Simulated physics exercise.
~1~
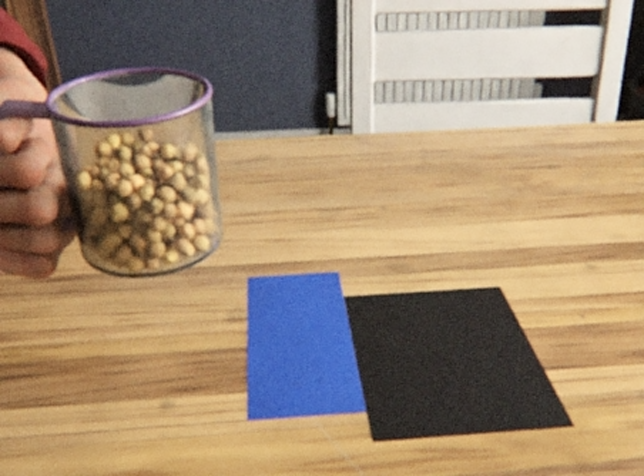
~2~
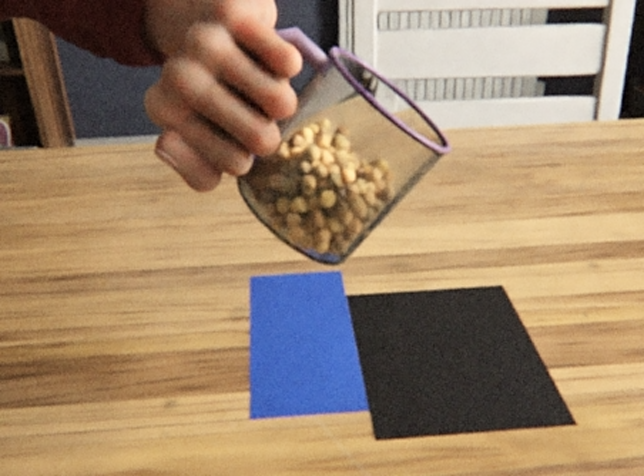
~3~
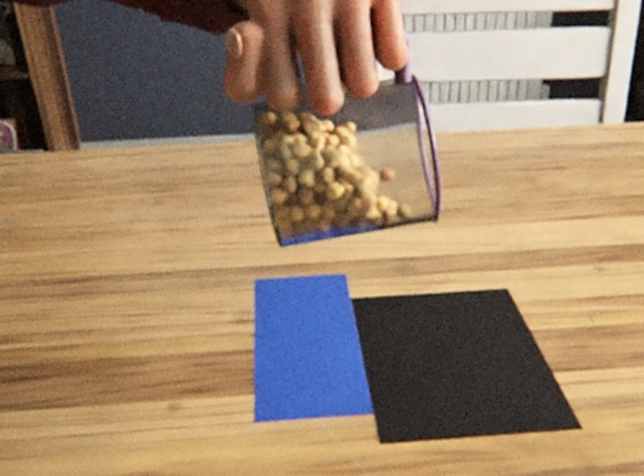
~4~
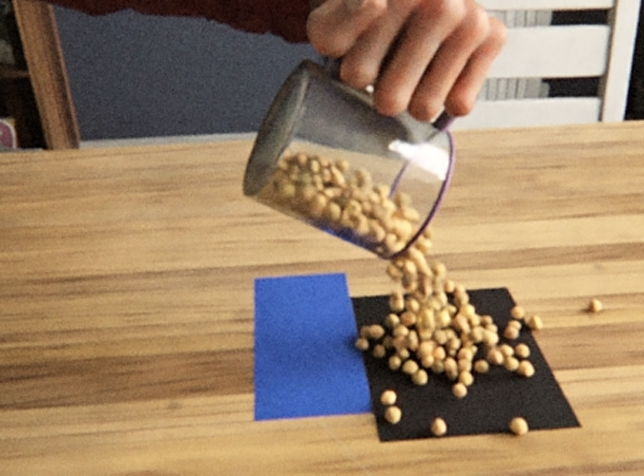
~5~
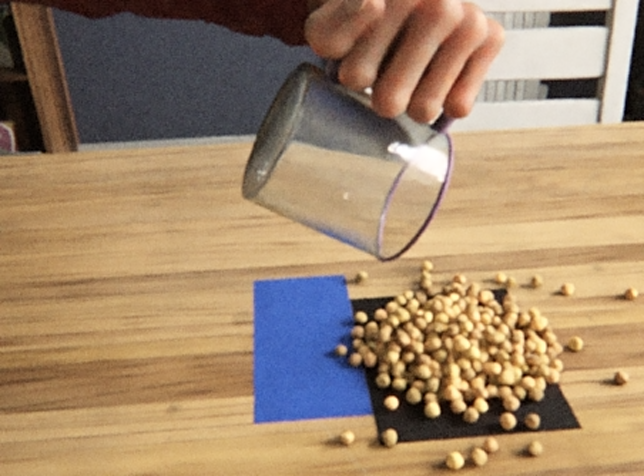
Over a wooden table, a hand tips a clear cup, emptying chickpeas mostly onto black paper.
